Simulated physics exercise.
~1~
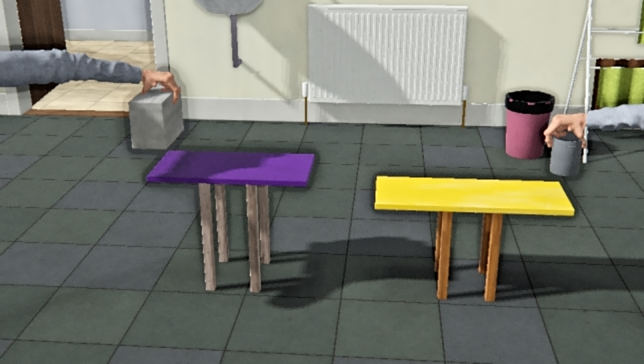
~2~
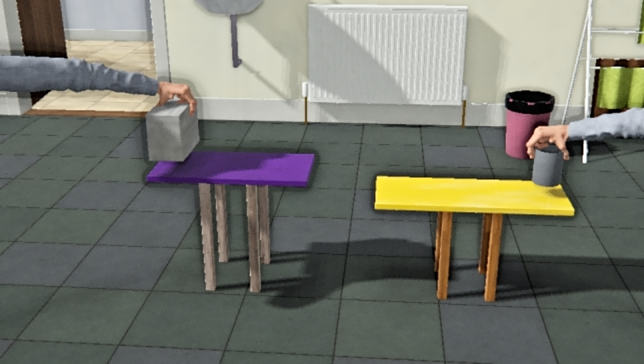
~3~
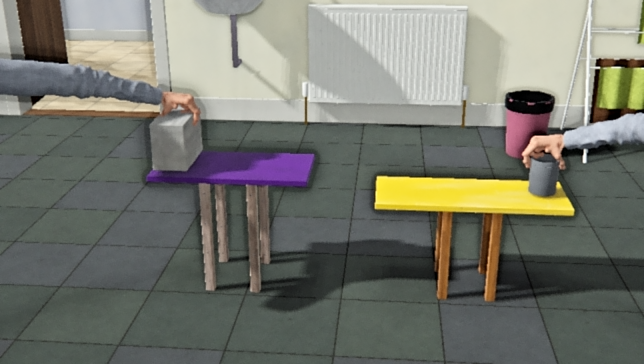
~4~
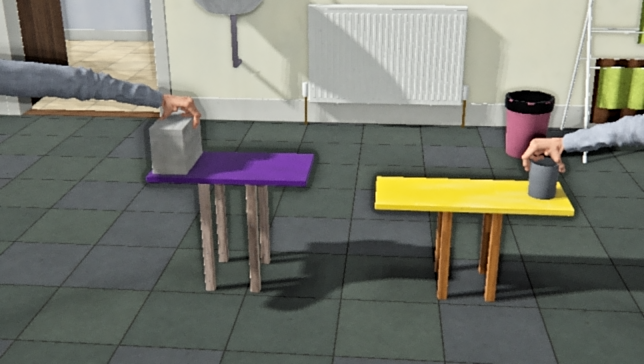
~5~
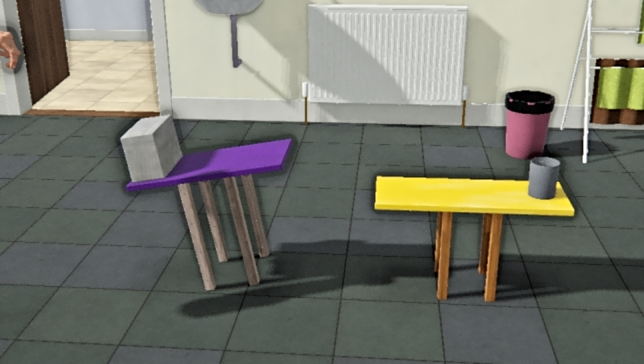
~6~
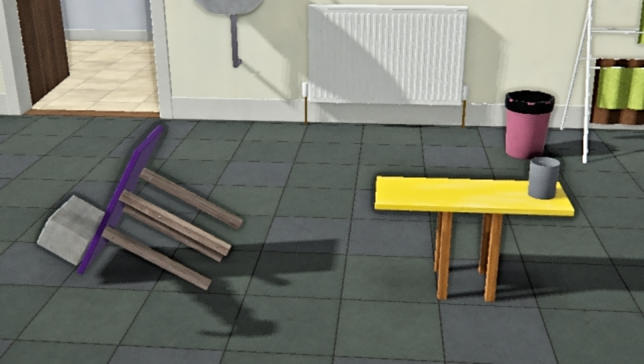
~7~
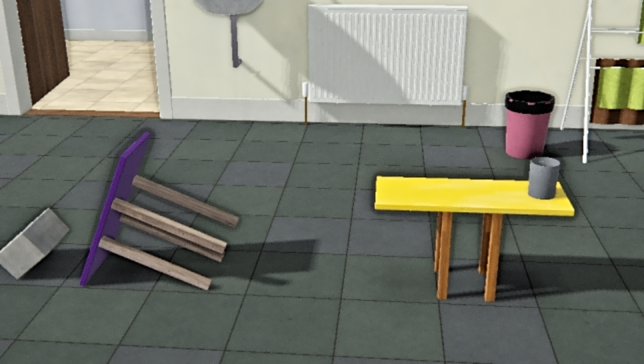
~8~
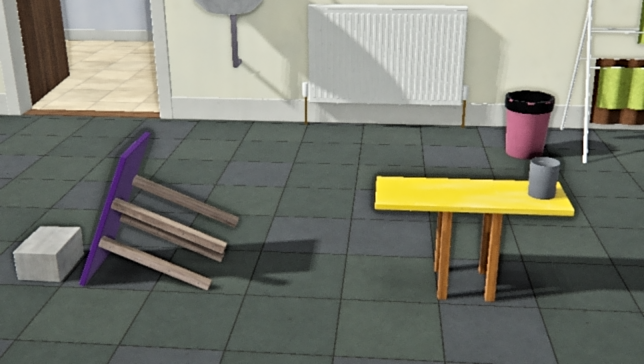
Two hands set a pale gray block on the left end of a small purple table and a dark gray beaker on a yellow one, then let go; the purple table toppled left, dumping the block on the floor, while the yellow table stayed standing.
